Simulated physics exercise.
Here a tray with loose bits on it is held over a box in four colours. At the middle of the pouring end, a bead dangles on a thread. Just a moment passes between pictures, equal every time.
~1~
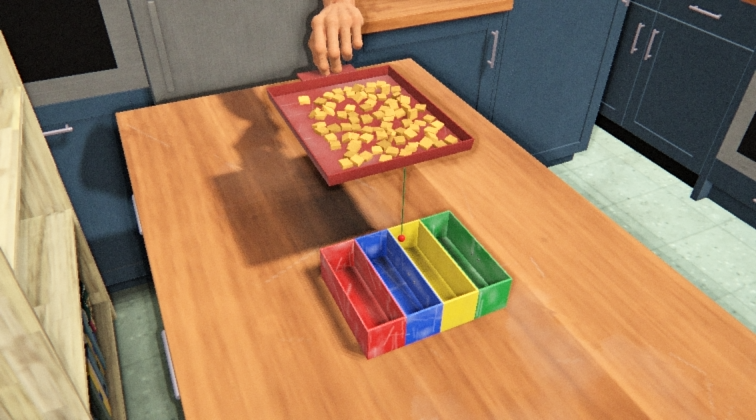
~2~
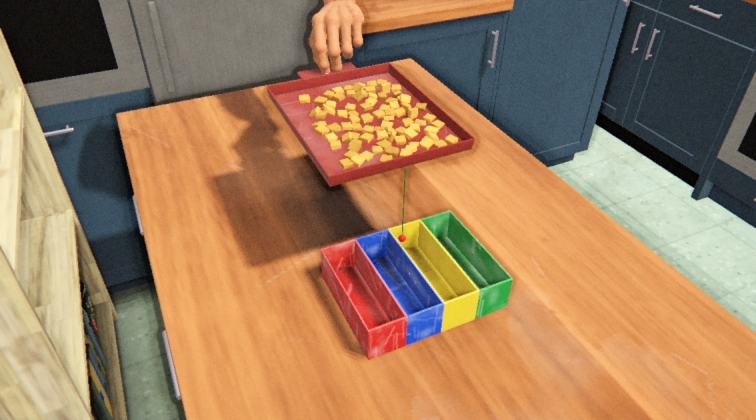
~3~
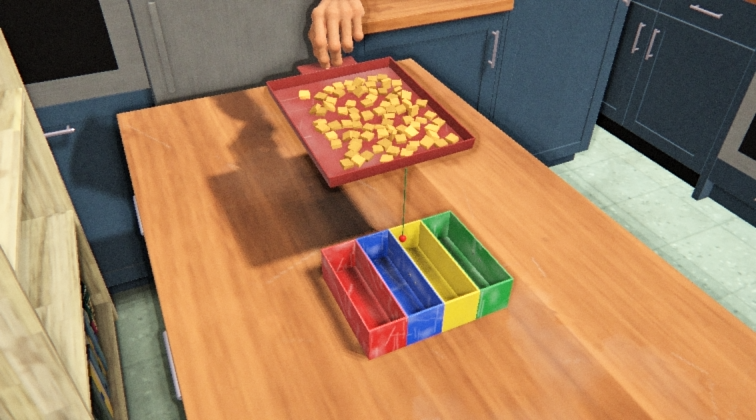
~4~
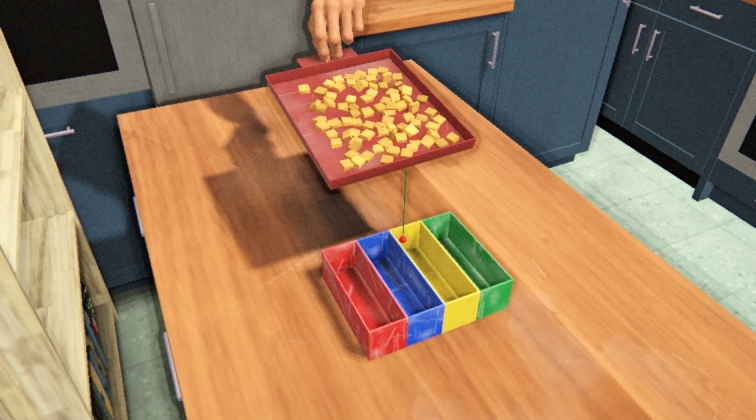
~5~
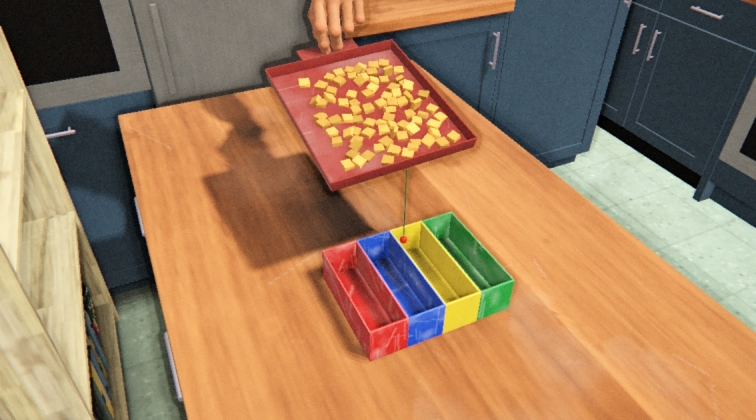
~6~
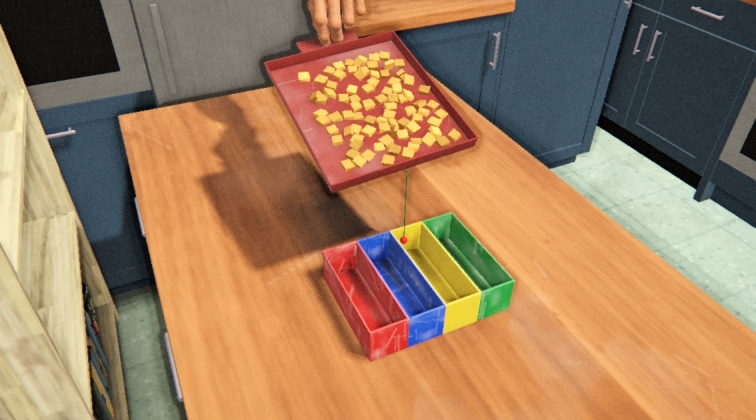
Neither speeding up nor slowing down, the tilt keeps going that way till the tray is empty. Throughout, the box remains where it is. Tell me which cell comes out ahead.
I would say the red cell comes out ahead.
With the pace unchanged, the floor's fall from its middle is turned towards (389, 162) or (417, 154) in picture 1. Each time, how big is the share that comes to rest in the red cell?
Shares: About 30 in a hundred, then about 0 in a hundred.
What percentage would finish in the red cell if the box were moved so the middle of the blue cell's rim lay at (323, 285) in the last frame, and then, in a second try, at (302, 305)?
Trial 1 around 0 percent, trial 2 around 0 percent.
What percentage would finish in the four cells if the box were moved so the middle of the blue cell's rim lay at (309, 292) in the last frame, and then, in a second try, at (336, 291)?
About 80% and about 90%.
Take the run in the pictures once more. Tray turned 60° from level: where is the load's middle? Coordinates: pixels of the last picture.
In the last view, the load is centred close to (385, 134).
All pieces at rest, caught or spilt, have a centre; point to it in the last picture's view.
I'd mark it at roughly (373, 305).
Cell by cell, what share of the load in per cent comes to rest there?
The red cell holds about 50 %, the blue cell about 20 %, the yellow cell about 20 % and the green cell about 0 %.
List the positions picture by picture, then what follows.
In the first frame, corners of the pouring end (329, 174) and (472, 138), level; middle of the load (378, 115), cereal squares; bead on its thread (401, 238); red cell (387, 335); blue cell (424, 322); yellow cell (459, 309); green cell (493, 296).
In the second frame, corners of the pouring end (330, 175) and (473, 138), level; middle of the load (379, 114).
In the third frame, corners of the pouring end (330, 177) and (473, 138), tipped barely, lowest at the left corner; middle of the load (379, 111).
In the fourth frame, corners of the pouring end (331, 179) and (474, 138), tipped a little, lowest at the left corner; middle of the load (380, 108).
In the fifth frame, corners of the pouring end (332, 182) and (475, 137), tipped a little, lowest at the left corner; middle of the load (381, 104).
In the sixth frame, corners of the pouring end (332, 184) and (476, 137), tipped a little, lowest at the left corner; middle of the load (381, 100); red cell (389, 337); blue cell (426, 324); yellow cell (462, 310); green cell (496, 298).
Just after the last frame, tray tipped steeply; almost all on the tray; just a few falling or outside the box.
A moment on, tray tipped past a quarter turn; the larger part on the tray; just a few in the red cell; just a few in the blue cell; just a few in the yellow cell; about a tenth falling or outside the box.
Further on, tray tipped past a quarter turn; roughly half in the red cell; roughly a quarter in the blue cell; about a tenth in the yellow cell; about a tenth falling or outside the box.
When it is over, tray tipped past a quarter turn; roughly half in the red cell; roughly a quarter in the blue cell; about a tenth in the yellow cell; not one in the green cell; about a tenth outside the box.
